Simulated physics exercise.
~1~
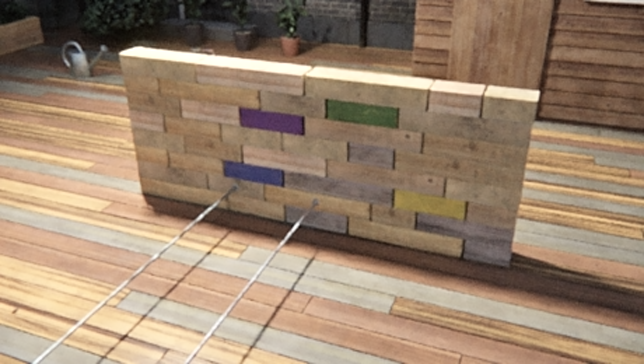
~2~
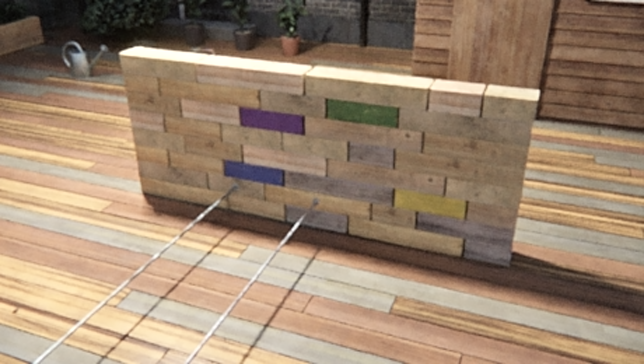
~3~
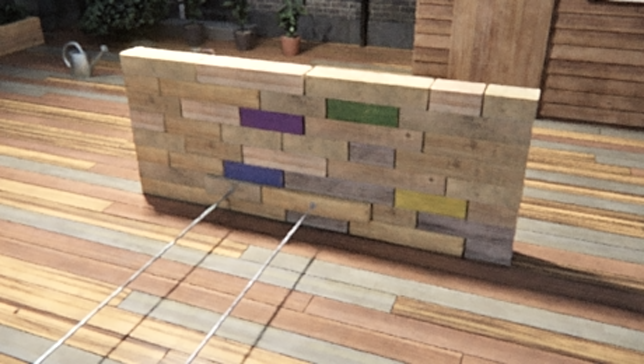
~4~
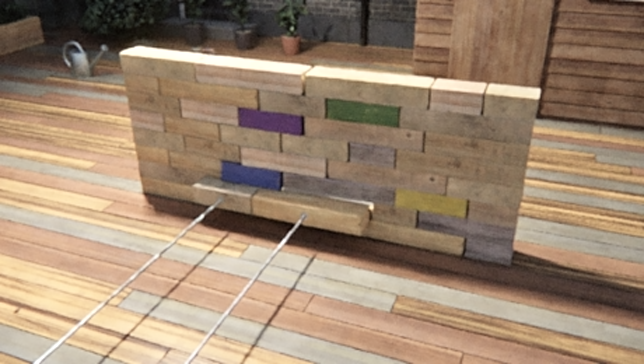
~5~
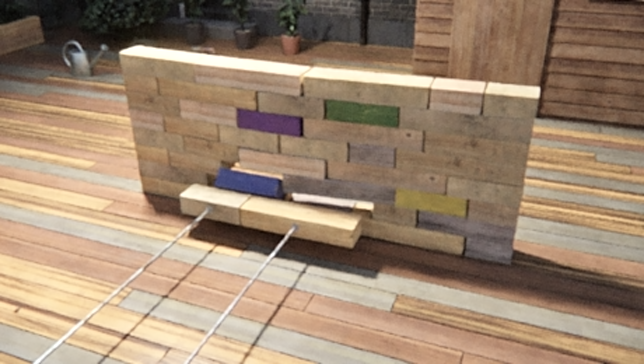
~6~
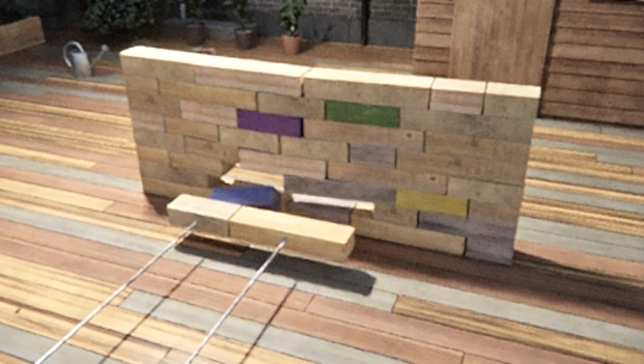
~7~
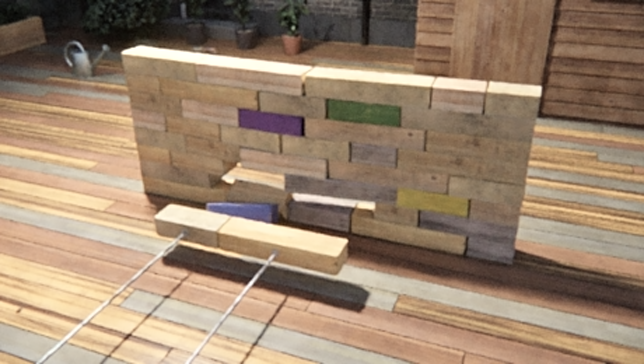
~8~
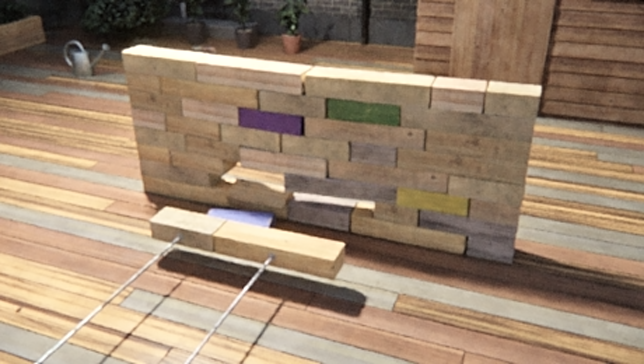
A low wall of loose, staggered wooden blocks stands on a striped plank deck in a yard, seen from slightly above, with a watering can and potted plants behind it. Most blocks are plain, but one purple and one green sit high, a blue one low on the left and a yellow one low on the right. Two thin rods draw a pair of neighbouring blocks from beneath the blue one, toward the lower left. The blue block tips and drops out behind them, leaving a ragged gap. The pair stops clear of the wall, which otherwise stays standing, purple, green and yellow still in place.
